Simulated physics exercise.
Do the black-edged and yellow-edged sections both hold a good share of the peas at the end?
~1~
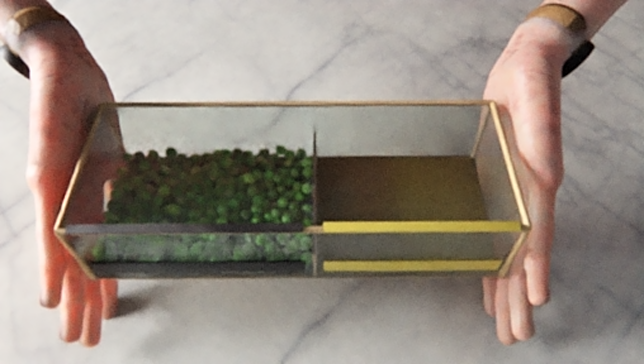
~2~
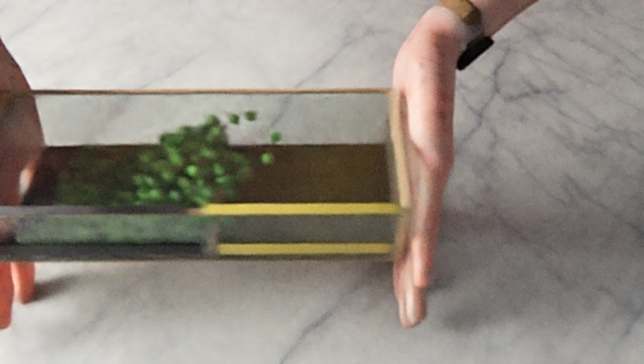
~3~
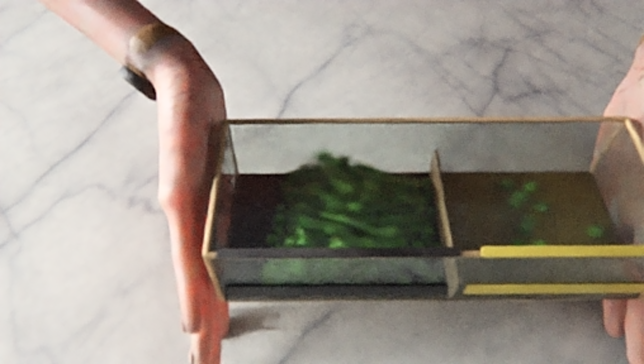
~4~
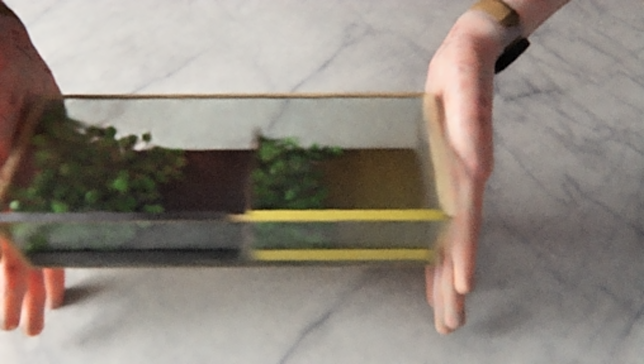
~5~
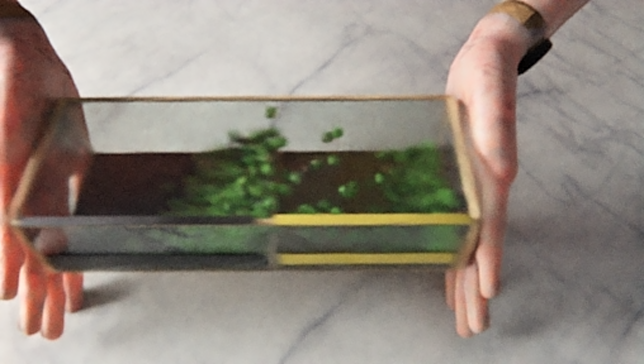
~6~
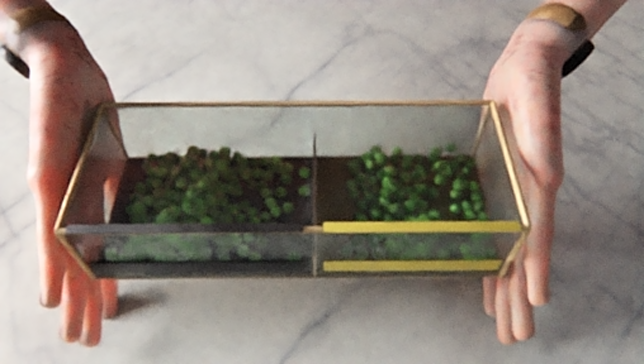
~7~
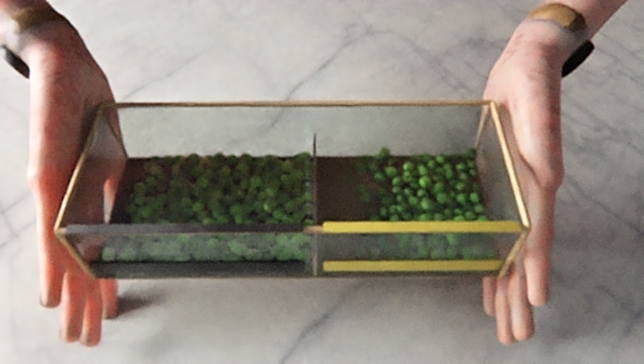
Yes, both sections hold a good share of the peas at the end, with more of them in the black-edged section than in the yellow-edged one.
At the start, two hands hold a clear, lidded box over a marble table, with green peas heaped in the left, black-edged section and the right, yellow-edged section empty. The hands swing the box to the left, and the peas tumble up in a blur. They shake it to the right and back to the left, and some peas cross the divider into the yellow section. The box then moves back to the middle as peas still bounce inside. Finally it is held still, with the larger share of peas in the black section and a smaller pile in the yellow one.
